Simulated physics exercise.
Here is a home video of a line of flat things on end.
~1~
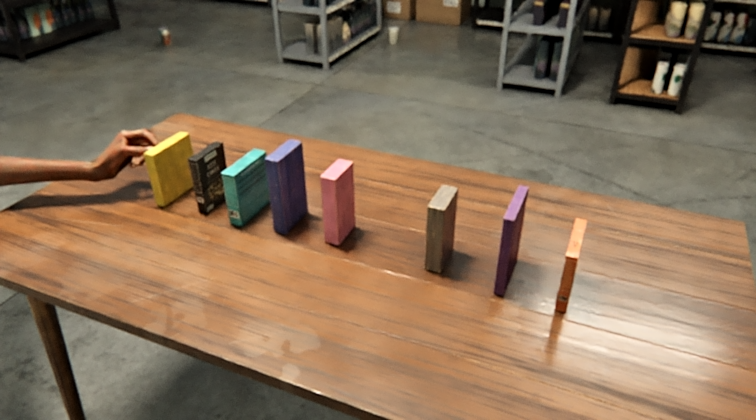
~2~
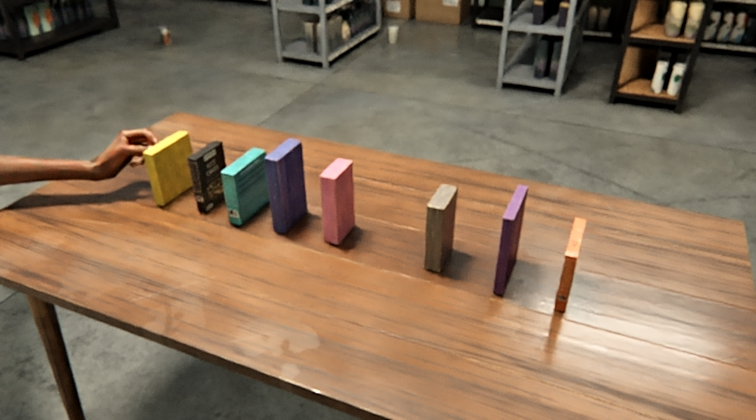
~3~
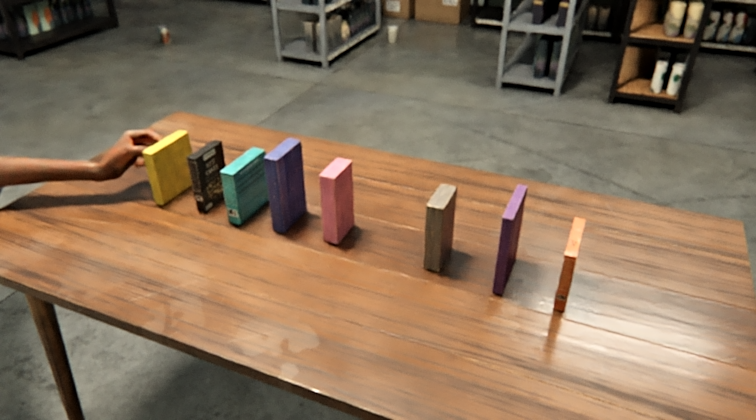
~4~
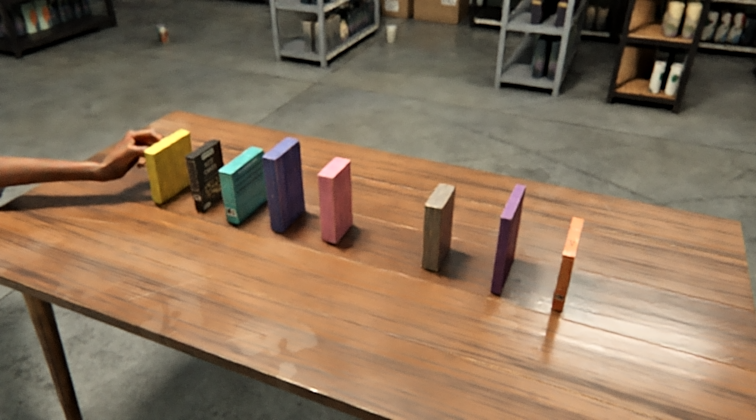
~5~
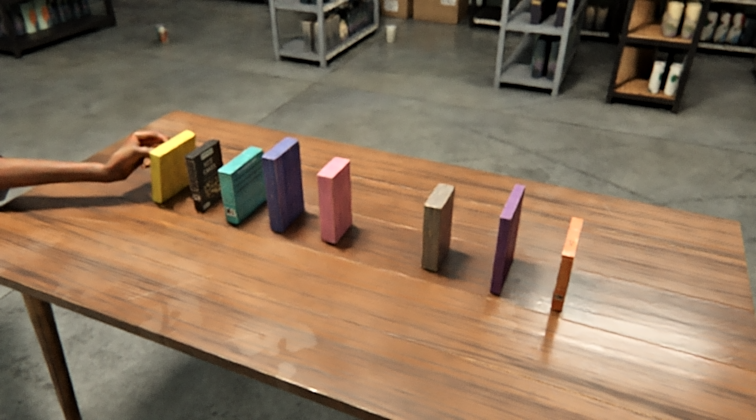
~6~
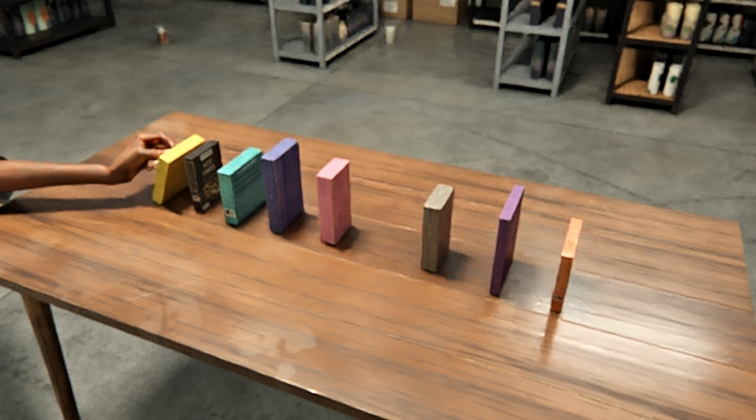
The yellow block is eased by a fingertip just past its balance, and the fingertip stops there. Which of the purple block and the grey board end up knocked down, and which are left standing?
The purple block is left standing; the grey board is left standing.
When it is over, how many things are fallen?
Count: 5.
Then, 0.20 s past the last view, yellow block 67° over; black packet rocked 41° from its first pose; turquoise packet rocked 15° from its first pose.
Then, 0.60 s past the last view, yellow block 76° over; black packet rocked 69° from its first pose; turquoise packet rocked 64° from its first pose; blue block rocked 45° from its first pose.
Then, 0.80 s past the last view, yellow block 76° over; blue block rocked 72° from its first pose; pink board on its side; black packet rocked 71° from its first pose.
Finally, down or leaning hard on the table, pink board, black packet, turquoise packet and blue block; the other 2 still in place. Final places as the last picture's camera would see them, purple block near (507, 240), grey board near (437, 229).
